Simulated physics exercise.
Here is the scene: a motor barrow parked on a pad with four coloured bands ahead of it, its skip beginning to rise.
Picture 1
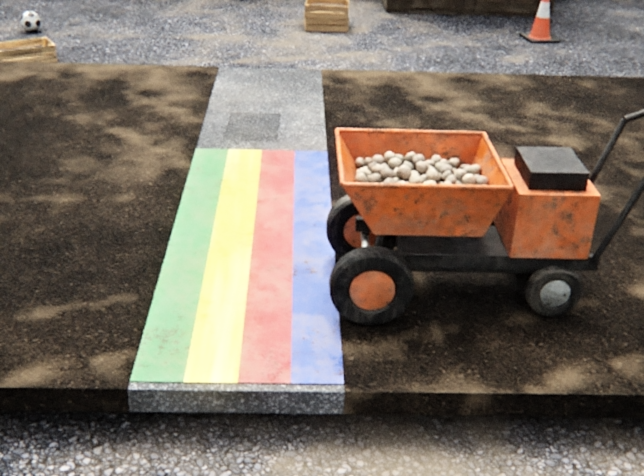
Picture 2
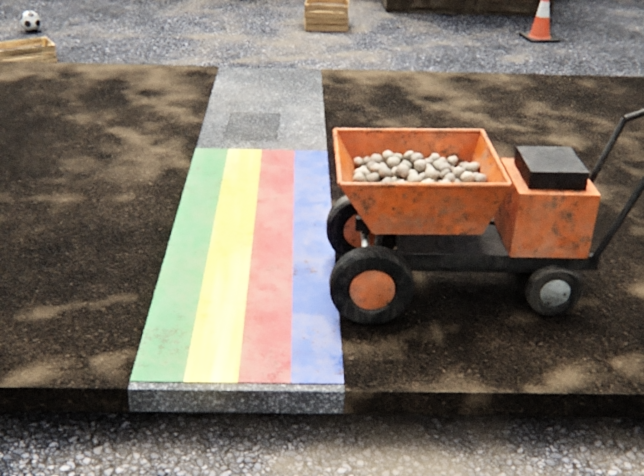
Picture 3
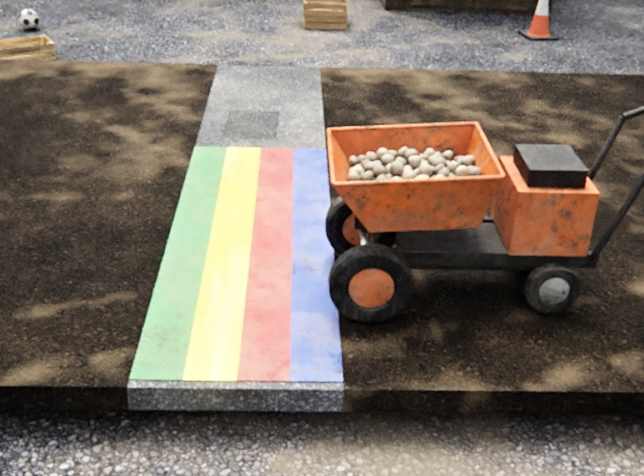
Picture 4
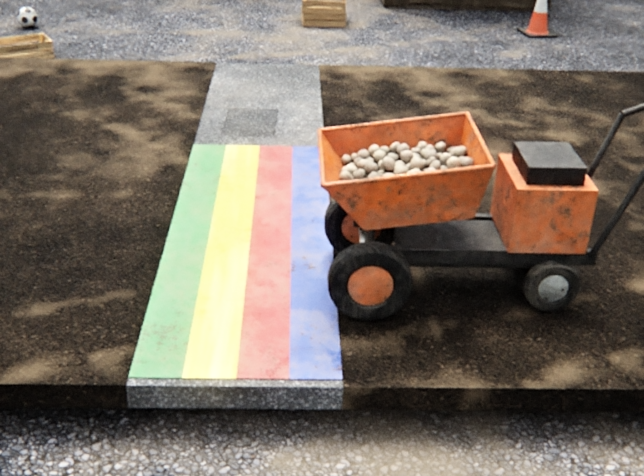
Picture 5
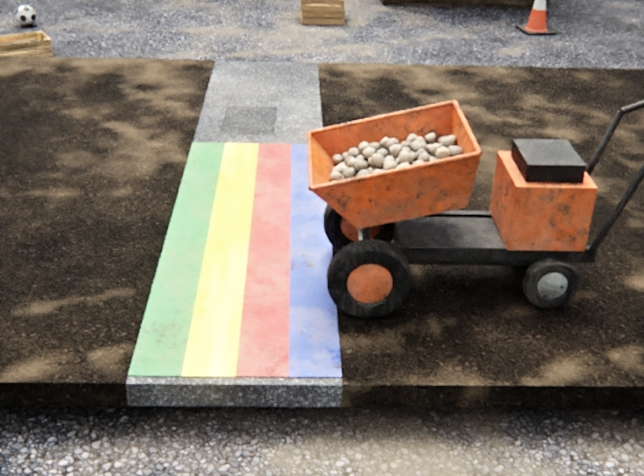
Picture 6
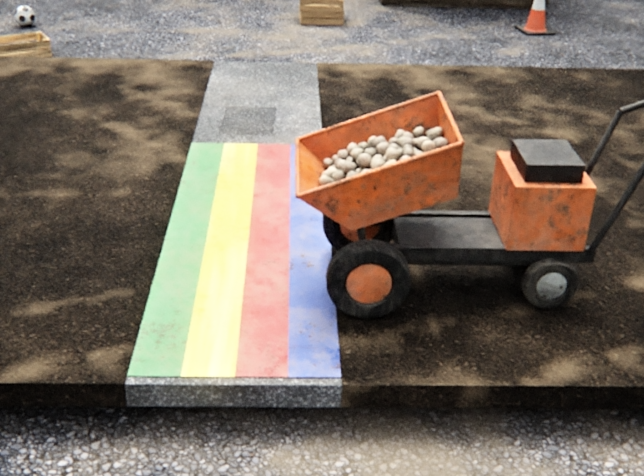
The orange skip of a motor barrow, loaded with river pebbles, starts level and tilts gradually, its back rising and its front lip shifting left and slightly down over the blue strip, while the wheels and coloured bands stay still.
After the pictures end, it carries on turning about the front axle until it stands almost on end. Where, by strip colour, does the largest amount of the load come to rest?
On the yellow strip.
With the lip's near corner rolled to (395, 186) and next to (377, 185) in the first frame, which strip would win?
At the first spot red, at the second the strip in red.
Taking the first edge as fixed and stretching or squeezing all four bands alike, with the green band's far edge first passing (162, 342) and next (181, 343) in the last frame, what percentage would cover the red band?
Shares: About 10 per cent; about 0 per cent.
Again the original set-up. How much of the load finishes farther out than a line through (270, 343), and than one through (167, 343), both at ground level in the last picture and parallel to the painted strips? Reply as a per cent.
First some 100, then 20 per cent.
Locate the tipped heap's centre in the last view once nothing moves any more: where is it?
At about (219, 276), give or take.
Just after the last frame, skip tipped steeply; every one in the skip.
A moment on, skip tipped steeply; the larger part in the skip; just a few over the red strip; about a tenth over the yellow strip; just a few falling.
Further on, skip tipped right over; roughly a quarter in the skip; about a tenth over the red strip; roughly a third over the yellow strip; roughly a quarter over the green strip; just a few off the paint.
When it is over, skip tipped right over; just a few in the skip; not one over the blue strip; roughly a quarter over the red strip; roughly half over the yellow strip; roughly a quarter over the green strip; about a tenth off the paint.
